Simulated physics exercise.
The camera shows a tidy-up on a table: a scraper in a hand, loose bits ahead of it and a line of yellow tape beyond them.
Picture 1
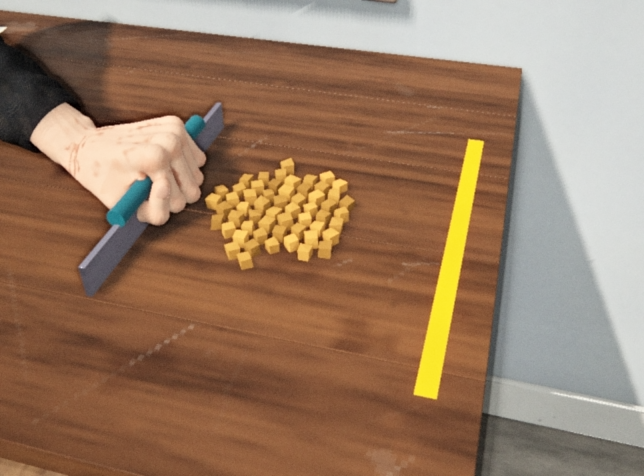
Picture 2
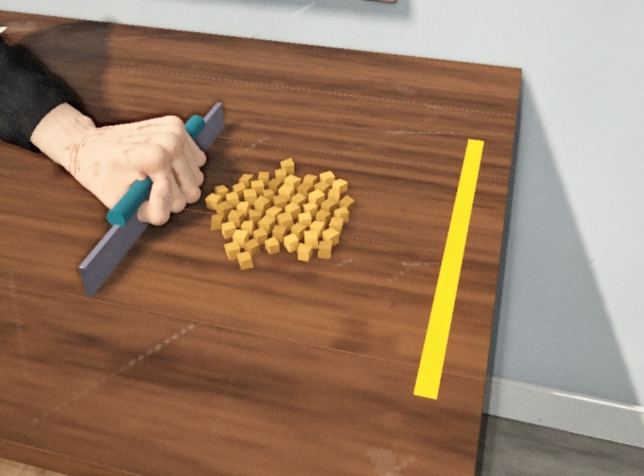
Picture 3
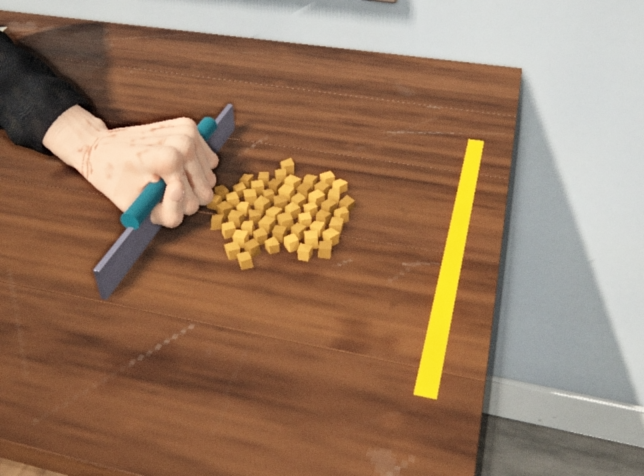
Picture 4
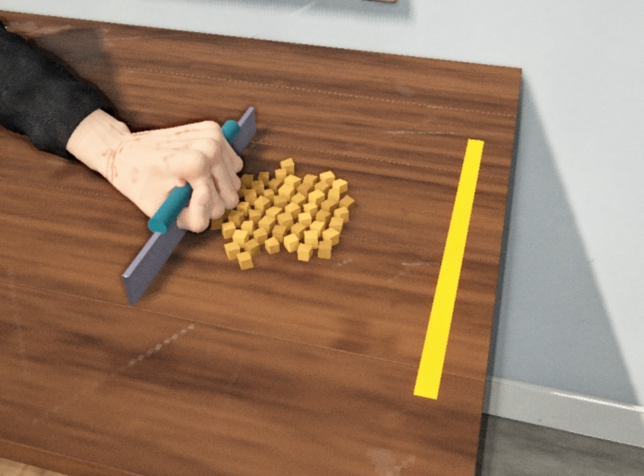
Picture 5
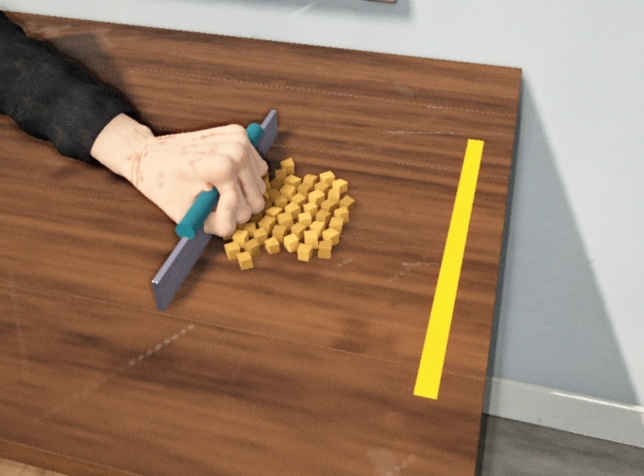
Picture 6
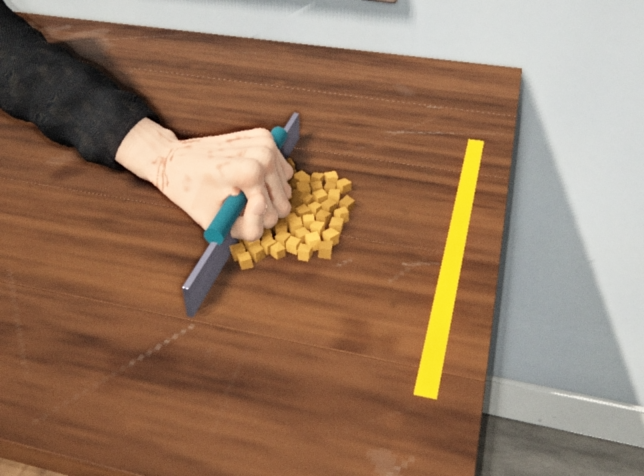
A hand in a dark sleeve, gripping a blue-grey scraper by its teal handle, rests at first and then slides rightward across a brown wooden table, seen from above at an angle by a still camera. Small golden-yellow cubes lie heaped near the middle, with yellow tape to their right near the table's edge. The slanted blade meets the heap and pushes its left side slightly rightward, bunching the cubes closer.
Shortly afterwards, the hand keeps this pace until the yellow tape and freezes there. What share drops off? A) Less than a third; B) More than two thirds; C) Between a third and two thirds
(C) Between a third and two thirds.
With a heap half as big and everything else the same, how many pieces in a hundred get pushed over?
40 % or thereabouts.
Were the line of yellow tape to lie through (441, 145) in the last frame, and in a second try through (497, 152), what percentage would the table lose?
Case one: Around 0 in a hundred; case two: Around 100 in a hundred.
Just after the last frame, scraper still moving, near (359, 203); heap all on the table, its front near (428, 243).
A moment on, scraper stopped at the yellow tape; heap roughly a third over the edge.
Further on, scraper stopped at the yellow tape; heap roughly half over the edge.
When it is over, scraper stopped at the yellow tape; heap roughly half over the edge.
